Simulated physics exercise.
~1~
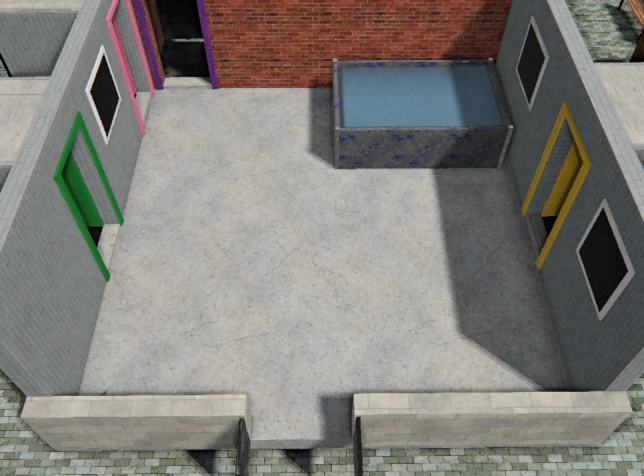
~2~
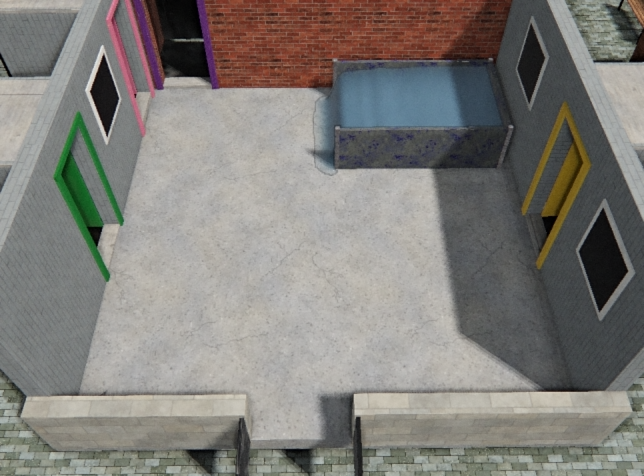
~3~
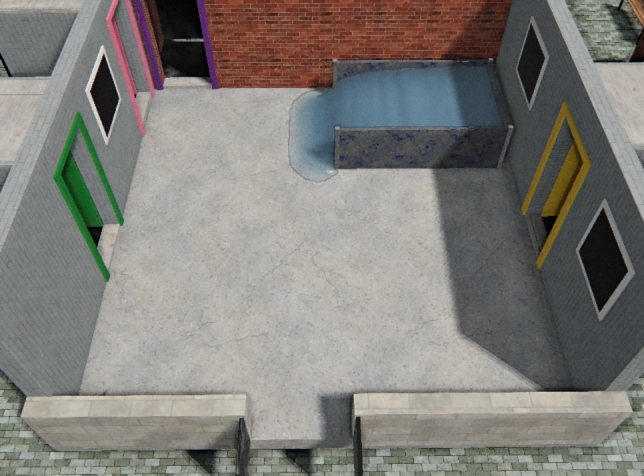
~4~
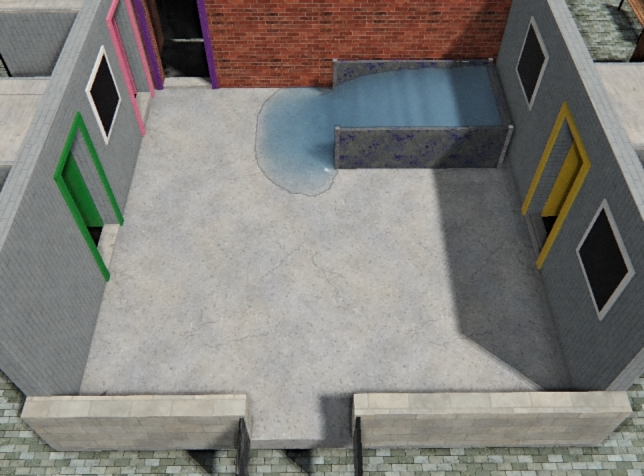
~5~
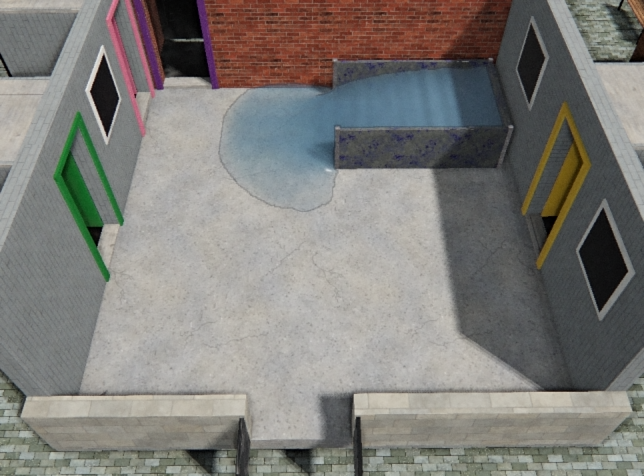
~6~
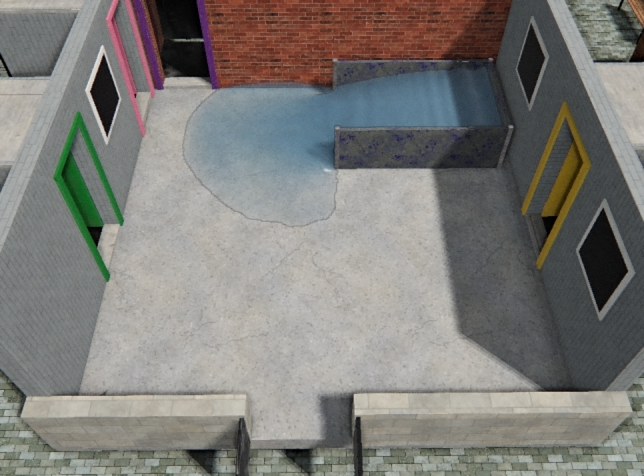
A large open tank of water by the brick wall gave way at its left side, and the water poured out and spread left and forward across the pale yard floor in a widening puddle.
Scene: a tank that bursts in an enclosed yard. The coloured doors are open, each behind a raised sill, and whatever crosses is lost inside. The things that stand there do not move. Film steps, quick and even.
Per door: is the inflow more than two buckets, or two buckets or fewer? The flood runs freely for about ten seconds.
Pink door - more than two; green door - more than two; yellow door - two or fewer; purple door - more than two.
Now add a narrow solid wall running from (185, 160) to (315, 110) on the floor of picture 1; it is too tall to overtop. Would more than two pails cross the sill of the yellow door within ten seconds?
Well, yellow gets past it.
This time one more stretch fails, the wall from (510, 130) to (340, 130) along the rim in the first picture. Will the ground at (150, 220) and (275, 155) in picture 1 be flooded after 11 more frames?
The first spot is spared and the second is spared.
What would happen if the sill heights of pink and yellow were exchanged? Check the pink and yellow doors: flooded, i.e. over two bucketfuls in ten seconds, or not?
Expected: Pink door tops the limit; yellow door remains below.
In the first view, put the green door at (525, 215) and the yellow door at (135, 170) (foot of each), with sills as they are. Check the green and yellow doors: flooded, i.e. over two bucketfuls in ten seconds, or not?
Well, the green one stays short of the threshold, while the yellow one crosses the threshold.
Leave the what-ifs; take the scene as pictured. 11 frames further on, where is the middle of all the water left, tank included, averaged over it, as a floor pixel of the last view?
Near (292, 145).
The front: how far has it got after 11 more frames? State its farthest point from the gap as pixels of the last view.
Somewhere around (93, 341).
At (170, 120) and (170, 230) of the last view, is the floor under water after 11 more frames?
Going in order, I'd call them drenched and drenched.
A moment on, water covers 35 % of the floor; the pink door over two buckets in, the green door not reached, the yellow door not reached, the purple door wet at the sill, nothing in.
Next, water covers 40 % of the floor; the pink door far over two buckets in, the green door under two buckets in, the yellow door not reached, the purple door over two buckets in.
Then, water covers 45 % of the floor; the pink door far over two buckets in, the green door over two buckets in, the yellow door not reached, the purple door far over two buckets in.
Later, water covers 75 % of the floor; the pink door far over two buckets in, the green door far over two buckets in, the yellow door not reached, the purple door far over two buckets in.
In the end, water covers 95 % of the floor; the pink door far over two buckets in, the green door far over two buckets in, the yellow door under two buckets in, the purple door far over two buckets in.
